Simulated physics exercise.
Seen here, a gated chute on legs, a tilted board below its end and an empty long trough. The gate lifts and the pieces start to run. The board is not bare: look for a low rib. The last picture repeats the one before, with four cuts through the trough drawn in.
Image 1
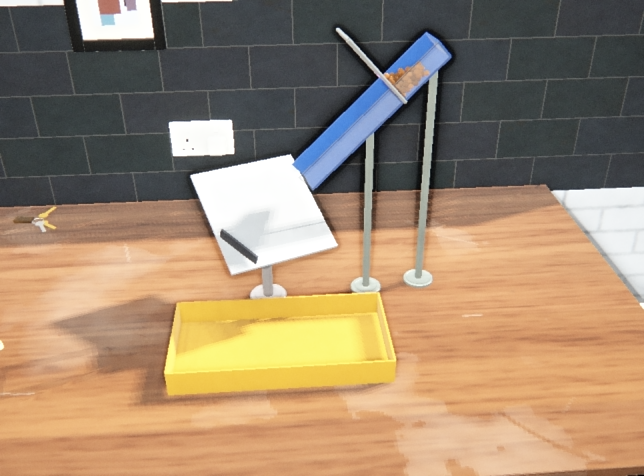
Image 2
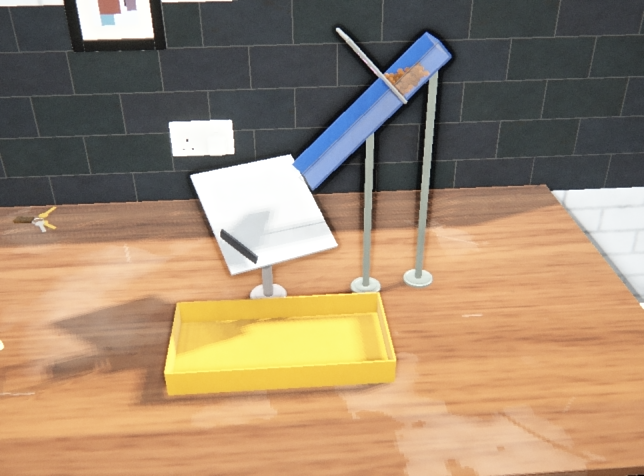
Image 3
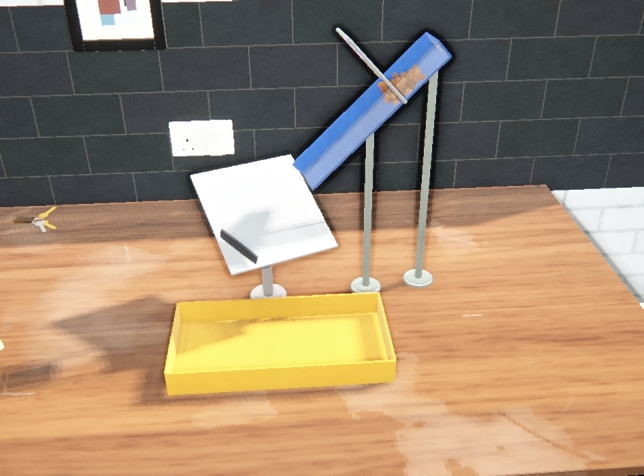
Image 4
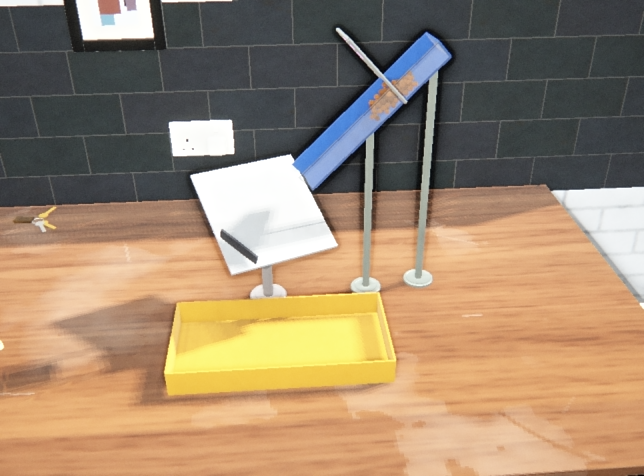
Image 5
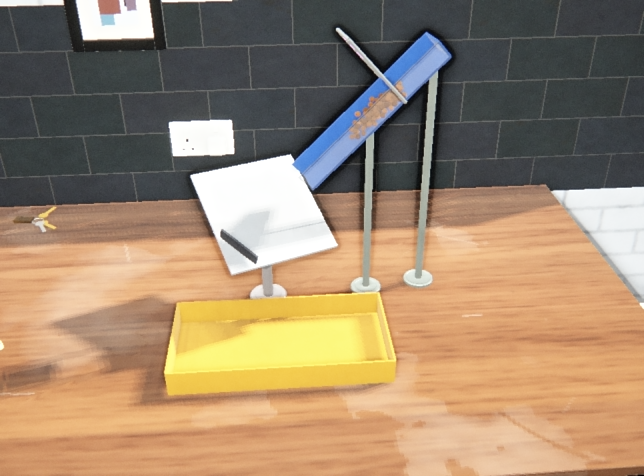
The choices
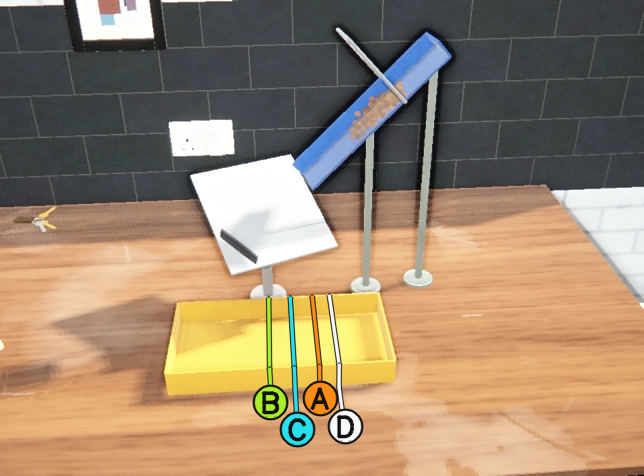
On a wooden counter against dark tiles, a sloping blue chute on legs stands above a tilted white board with a short dark rib and an empty yellow trough. Small brown pieces start near the chute's upper end, then slide down and left, spreading out partway along it.
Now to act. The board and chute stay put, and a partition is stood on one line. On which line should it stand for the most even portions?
Use line C.
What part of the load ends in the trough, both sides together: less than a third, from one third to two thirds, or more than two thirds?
About that: More than two thirds.
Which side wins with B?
More lands on the right.
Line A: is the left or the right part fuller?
Left.
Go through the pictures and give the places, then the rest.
The first picture shows load behind the gate at (404, 82), cereal balls; lip of the chute at (309, 183), sloping fairly steeply.
The second picture shows middle of the board at (263, 210), tilted gently; middle of its low edge at (286, 259); of its high edge at (242, 165).
The third picture shows front corners of the trough at (165, 373) and (395, 360), empty; front of the load at (387, 101).
The fourth picture shows middle of the load at (391, 96); its front at (372, 117), about a quarter of the way to the lip; rib from (221, 229) to (258, 257).
The fifth picture shows middle of the load at (376, 108); its front at (352, 137), about half of the way to the lip.
On the marked copy, line A crosses the front rim at (319, 365); line B crosses the front rim at (269, 368); line C crosses the front rim at (294, 366); line D crosses the front rim at (339, 364).
Choosing A, of what is caught, nearly all on the left of the divider, a small part on the right.
Choosing B, of what is caught, a small part on the left of the divider, most on the right.
Choosing C, of what is caught, about half on the left of the divider, about half on the right.
Choosing D, of what is caught, nearly all on the left of the divider, a stray few on the right.
